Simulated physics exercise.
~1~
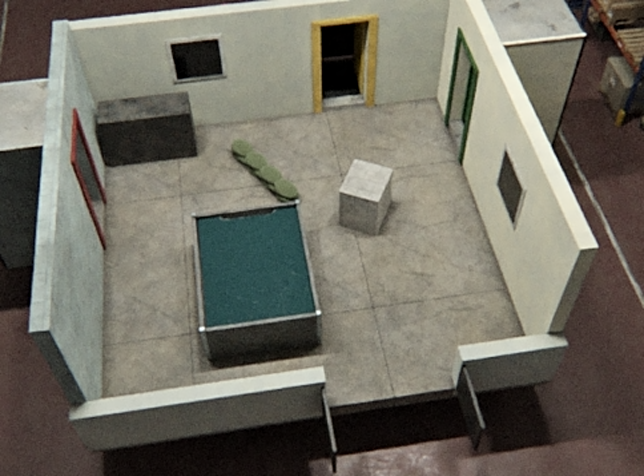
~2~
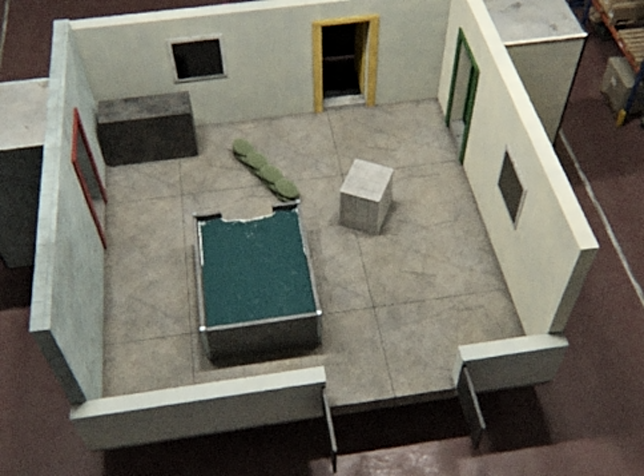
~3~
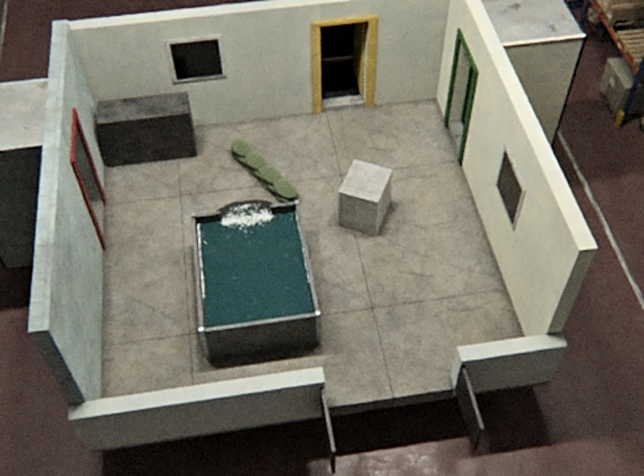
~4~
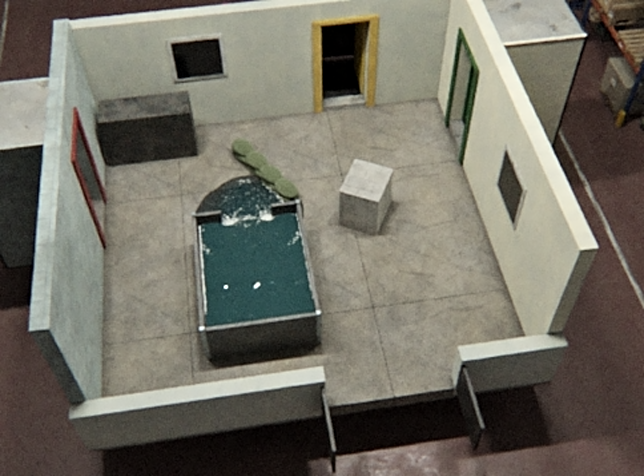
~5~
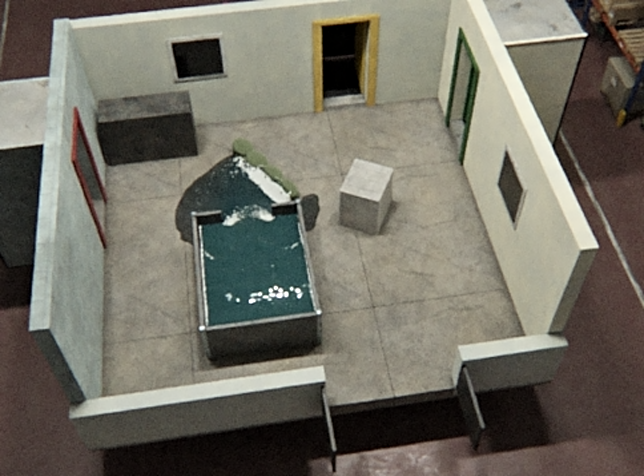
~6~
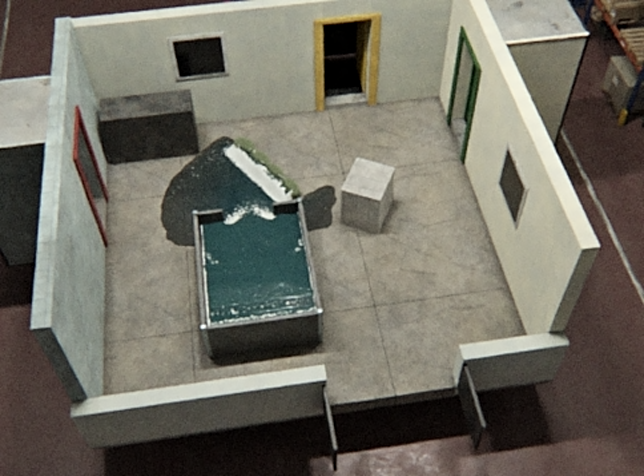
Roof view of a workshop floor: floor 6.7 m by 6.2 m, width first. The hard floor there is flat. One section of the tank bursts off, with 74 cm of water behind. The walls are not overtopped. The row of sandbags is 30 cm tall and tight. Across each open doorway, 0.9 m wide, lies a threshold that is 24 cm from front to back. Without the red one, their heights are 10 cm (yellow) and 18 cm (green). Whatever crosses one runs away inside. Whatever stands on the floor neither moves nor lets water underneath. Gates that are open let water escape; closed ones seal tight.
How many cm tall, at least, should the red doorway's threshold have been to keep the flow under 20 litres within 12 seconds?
At least about 11 cm.
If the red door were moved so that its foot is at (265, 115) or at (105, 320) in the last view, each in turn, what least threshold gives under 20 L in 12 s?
In turn: Roughly 7.0 cm, roughly 7.5 cm.
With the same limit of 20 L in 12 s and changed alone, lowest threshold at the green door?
The green door needs around 9.5 cm.
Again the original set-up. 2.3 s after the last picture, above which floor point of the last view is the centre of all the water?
Around (229, 224).
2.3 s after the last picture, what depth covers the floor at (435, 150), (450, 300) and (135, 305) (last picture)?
About 0, 0 and 2 cm respectively.
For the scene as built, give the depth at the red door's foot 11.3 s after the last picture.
6.0 cm.
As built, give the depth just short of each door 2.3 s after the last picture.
Depths in cm: Red 14, yellow 3, green 0.
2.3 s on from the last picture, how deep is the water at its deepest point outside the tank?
44 cm.
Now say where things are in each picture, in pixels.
The first picture shows the tank at (253, 265) is whole and still, 74 cm deep; the red door at (90, 186) is dry.
In the second picture, the gap is on the far side, the front 0.3 m out at a hidden place; the back of the tank holds 74 cm.
In the third picture, the gap is on the far side, the front 0.8 m out at (231, 207); the back of the tank holds 74 cm.
In the fourth picture, the front is at (235, 182), 1.4 m from the gap on the far side; 1.8 m2 of floor is wet, 74 cm left at the back.
In the fifth picture, water pours out on the far side and has run 2.0 m, to (233, 158); about 7 cm deep outside, 73 cm at the back.
In the sixth picture, water pours out on the far side and has run 2.5 m, to (223, 140); about 5 cm deep outside, 66 cm at the back; the red door at (92, 183), 2.7 m from the gap, is still 1.2 m from the nearest water.
Then, 0.7 s after the last picture water covers 20 % of the floor, deepest (49 cm) near (209, 125); it has not reached the red door.
Then, 2.3 s after the last picture water covers 45 % of the floor, deepest (44 cm) near (108, 137); 14 cm at the red door, 1 litre in over its 13 cm threshold.
Then, 11.3 s after the last picture water covers 95 % of the floor, deepest (10 cm) near (106, 261); 6 cm at the red door, 10 litres in over its 13 cm threshold.
At the red door as built, the water peaked near 15 cm, 2.9 s after the last picture.
With a threshold of 9.5 cm, 34 litres would have come in within the 12 s; with 13 cm, 10 litres. So under 20 litres takes about 11 cm.
